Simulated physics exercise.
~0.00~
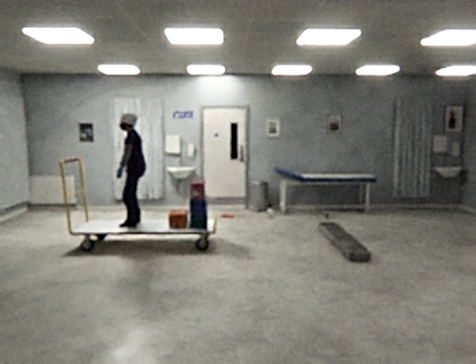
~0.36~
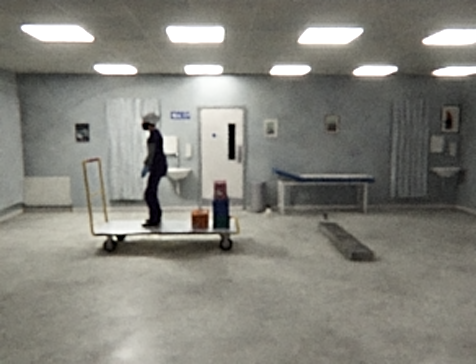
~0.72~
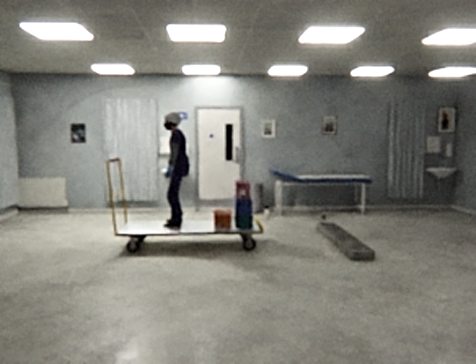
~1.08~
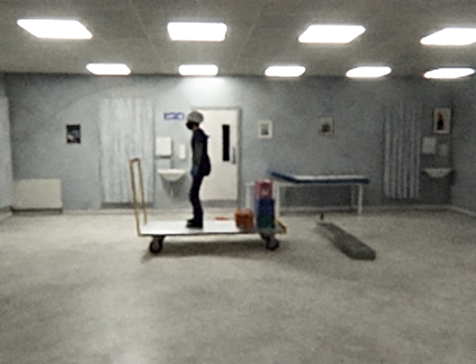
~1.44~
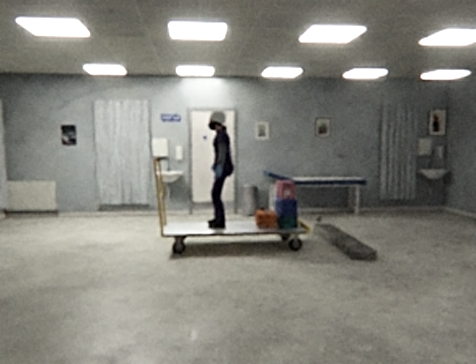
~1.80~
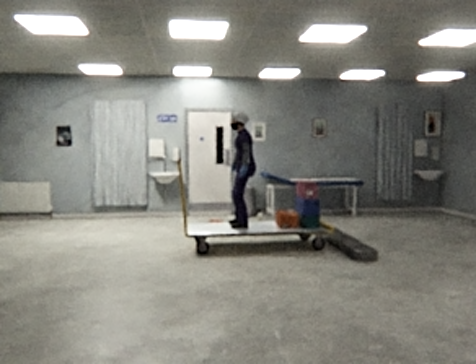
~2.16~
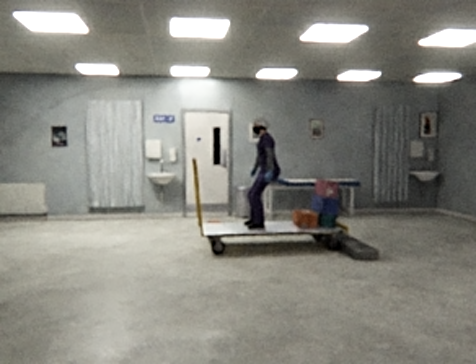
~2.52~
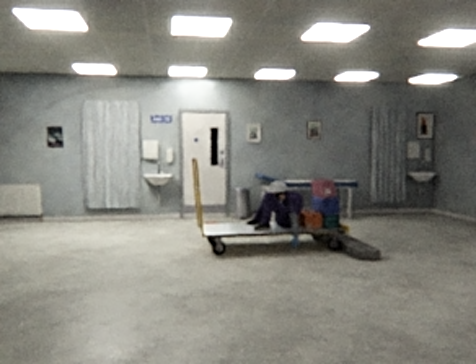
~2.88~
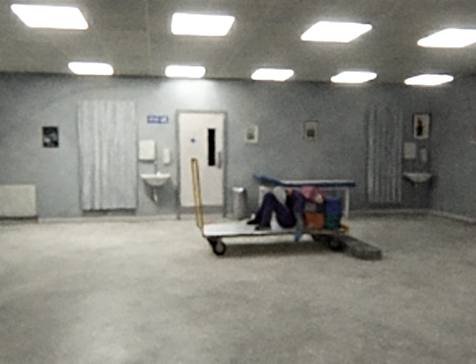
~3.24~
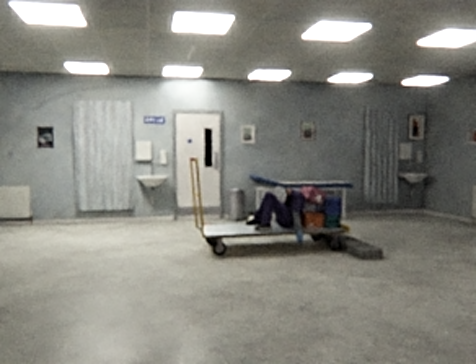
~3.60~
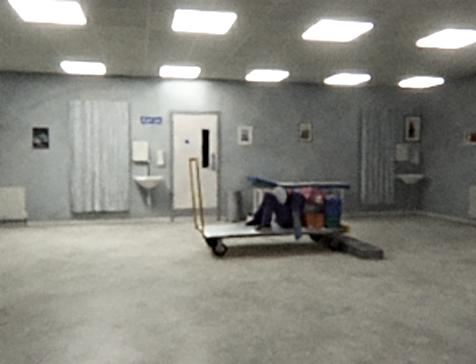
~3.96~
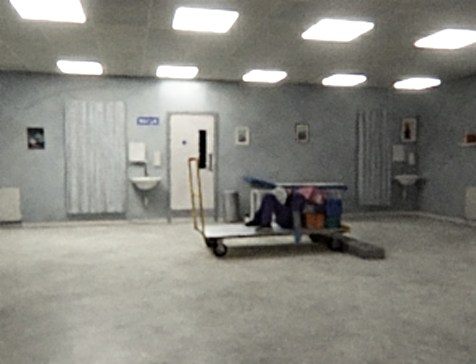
A flat stock cart rolls right across the grey floor of a clinic-like room, seen from the side by a slightly drifting camera. A worker in dark clothes and a pale cap stands on its deck, a yellowish handle behind at left and an orange parcel, teal suitcase, blue toolbox and pink parcel stacked ahead. The cart reaches a low kerb and stops level. The worker's knees bend and the body folds forward onto the deck against the load, while the pink parcel tilts and drops onto its side. Everything settles, with the worker slumped and all the pieces still aboard.
